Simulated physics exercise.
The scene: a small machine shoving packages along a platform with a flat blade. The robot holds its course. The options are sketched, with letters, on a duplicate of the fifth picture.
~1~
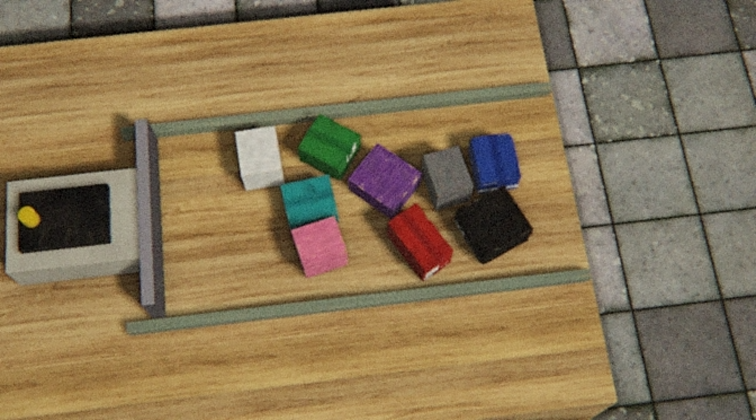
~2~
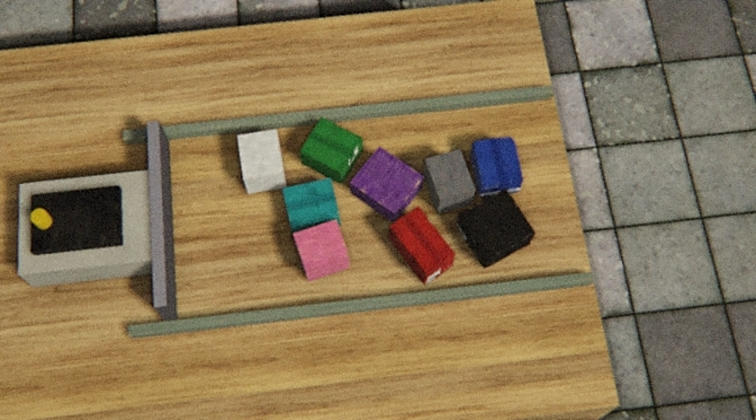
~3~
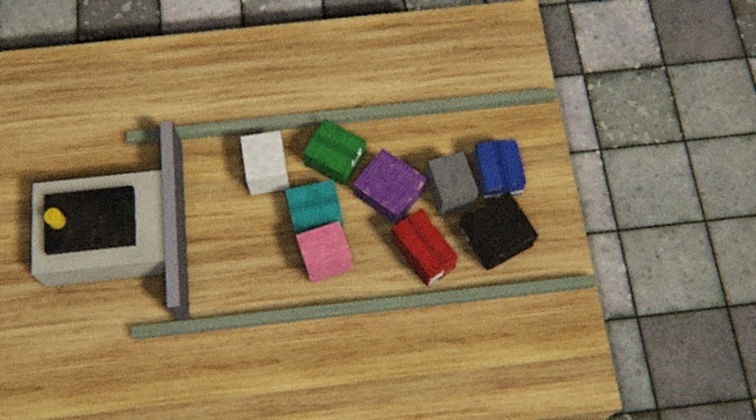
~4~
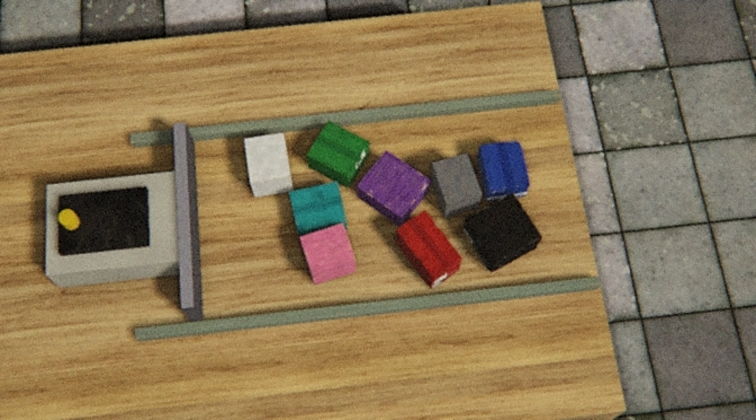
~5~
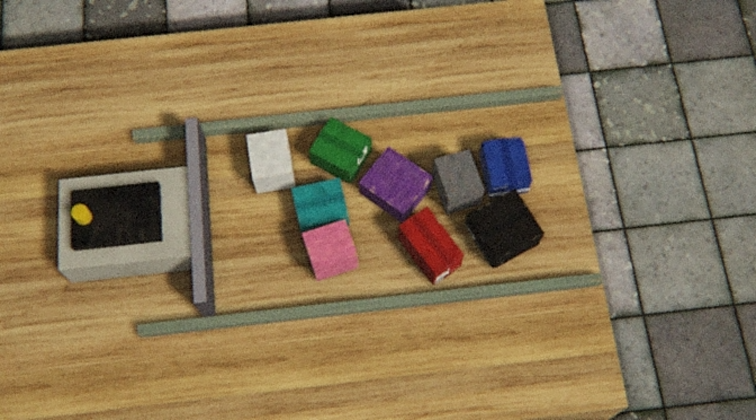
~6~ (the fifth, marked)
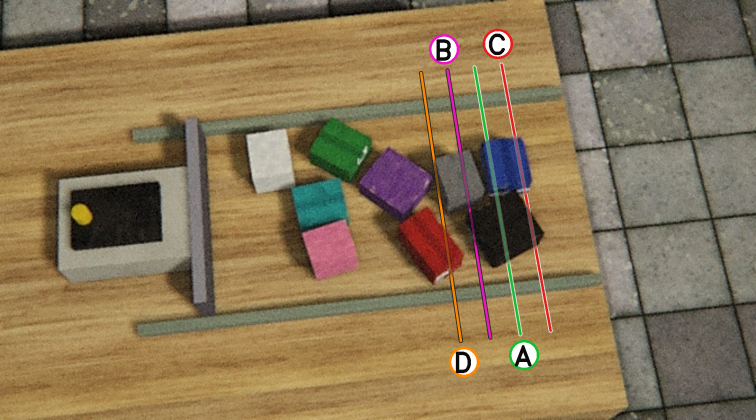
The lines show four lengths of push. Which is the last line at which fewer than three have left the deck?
B.
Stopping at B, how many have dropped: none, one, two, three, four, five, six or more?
By then, two.
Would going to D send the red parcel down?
No.
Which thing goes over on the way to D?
The blue parcel.
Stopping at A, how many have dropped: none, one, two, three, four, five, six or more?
By then, three.
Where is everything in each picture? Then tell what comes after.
Robot (71, 217); pink crate (320, 247); green parcel (329, 147), in the first picture.
Robot (83, 219); red parcel (421, 246), in the second picture.
Robot (96, 219); purple crate (390, 187), in the third picture.
Robot (111, 220); black box (502, 233), in the fourth picture.
Robot (123, 215); turquoise parcel (321, 207); pink crate (331, 251); green parcel (341, 151), in the fifth picture.
On the copy, A at (496, 194); B at (468, 197); C at (525, 190); D at (440, 200).
On B. First, robot (223, 204); green parcel (369, 149); white crate (318, 157).
Then, robot (323, 193); blue parcel (552, 158); grey crate (519, 177).
Finally, robot (396, 185); blue parcel over the edge; grey crate over the edge; two fallen.
By contrast, A drops three; C drops six; D is within the limit but short.
